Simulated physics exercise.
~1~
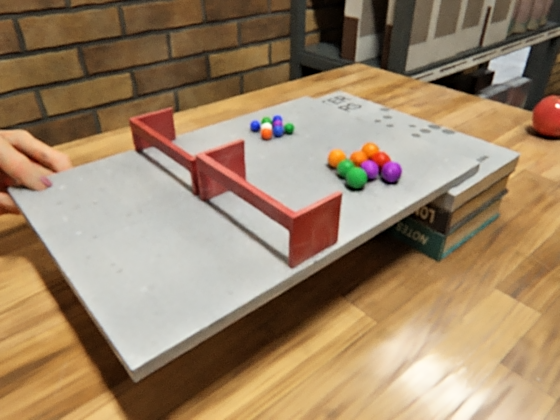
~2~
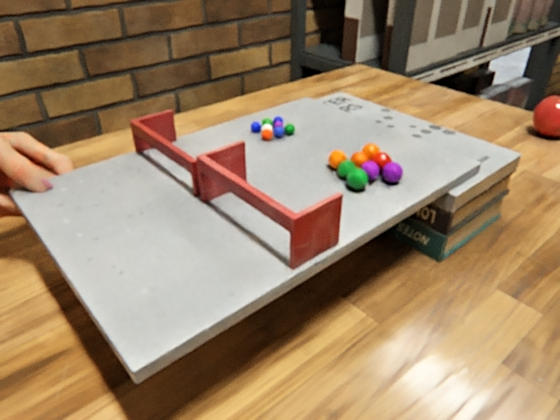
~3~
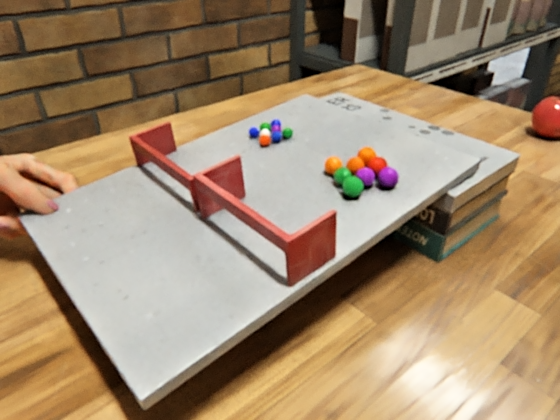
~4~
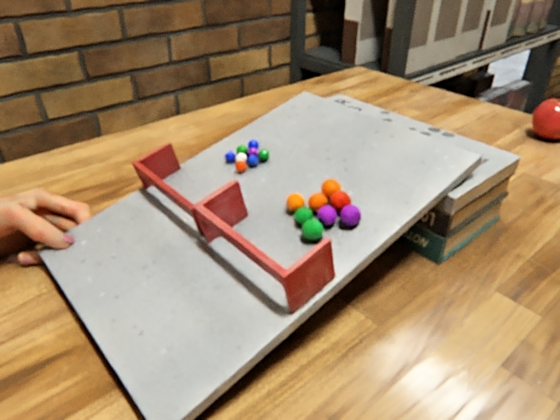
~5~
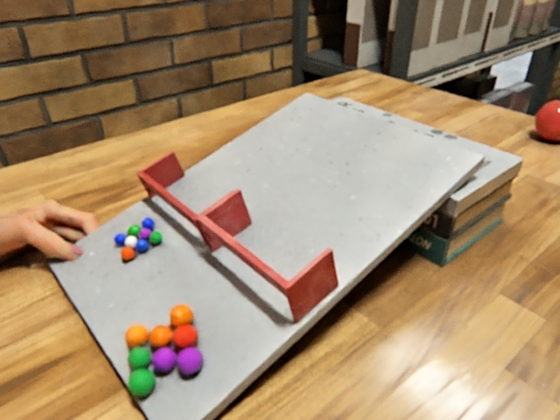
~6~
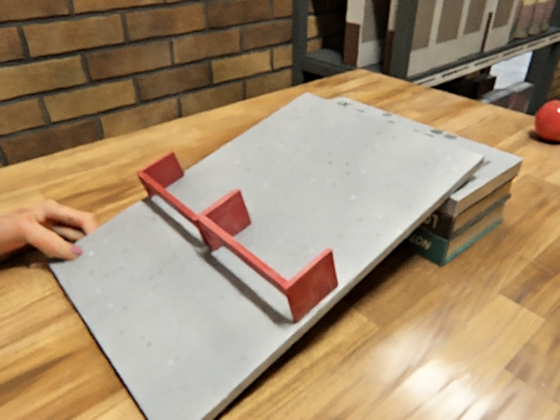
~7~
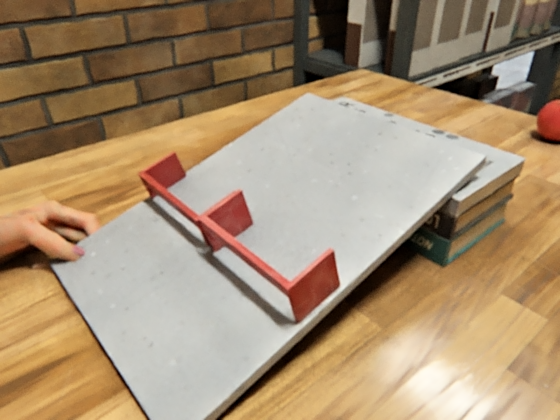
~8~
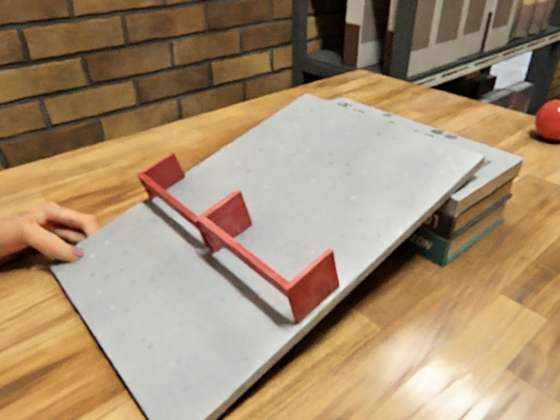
A hand lowered the free end of a grey board propped on books, and two clusters of colourful balls rolled down the slope, all slipping beneath the red bars and then out of sight, leaving the tilted board empty.
